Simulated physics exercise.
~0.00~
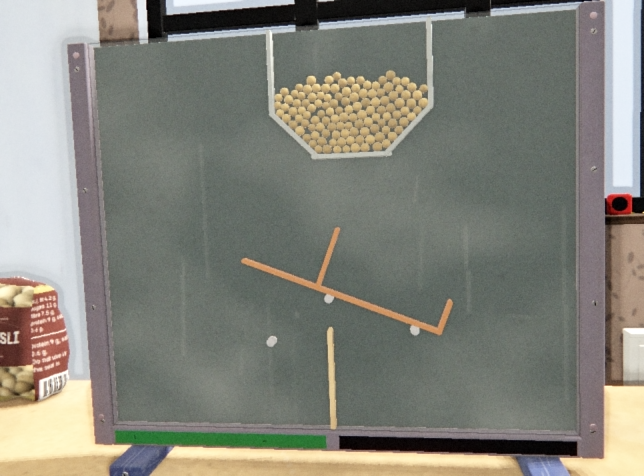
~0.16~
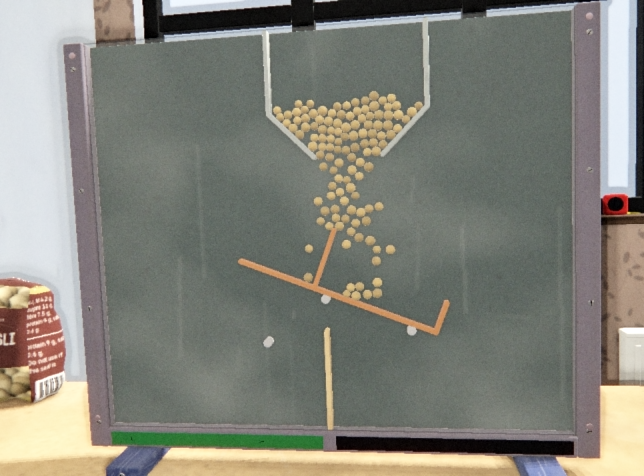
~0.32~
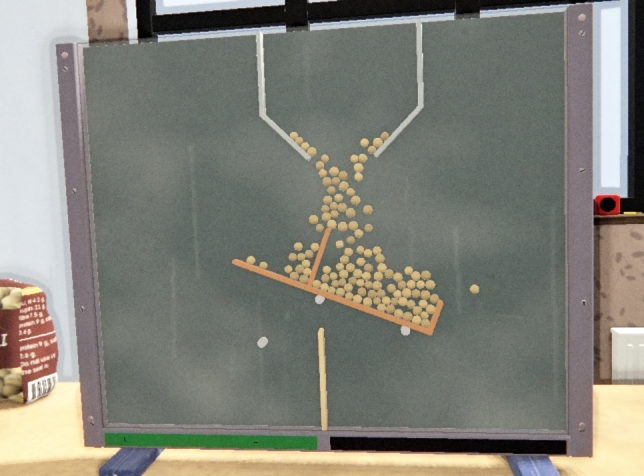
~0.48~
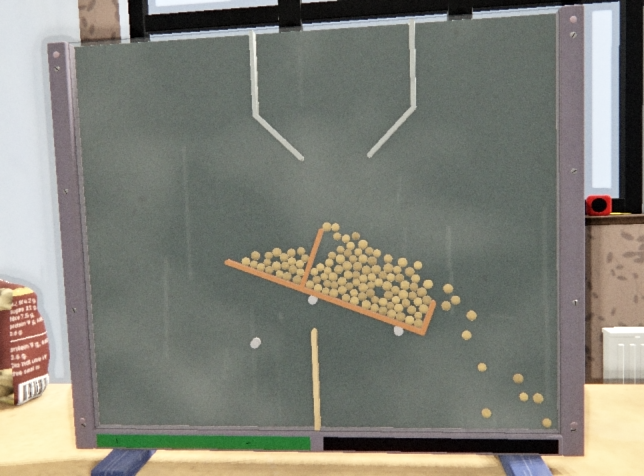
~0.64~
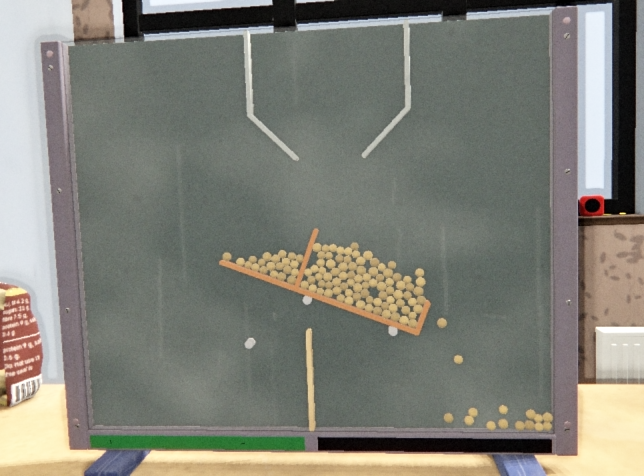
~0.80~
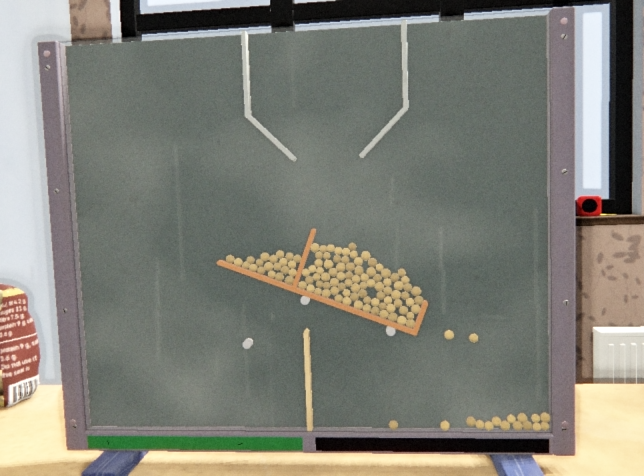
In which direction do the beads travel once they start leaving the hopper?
They move down, dropping from the hopper onto the sloping orange tray below it.
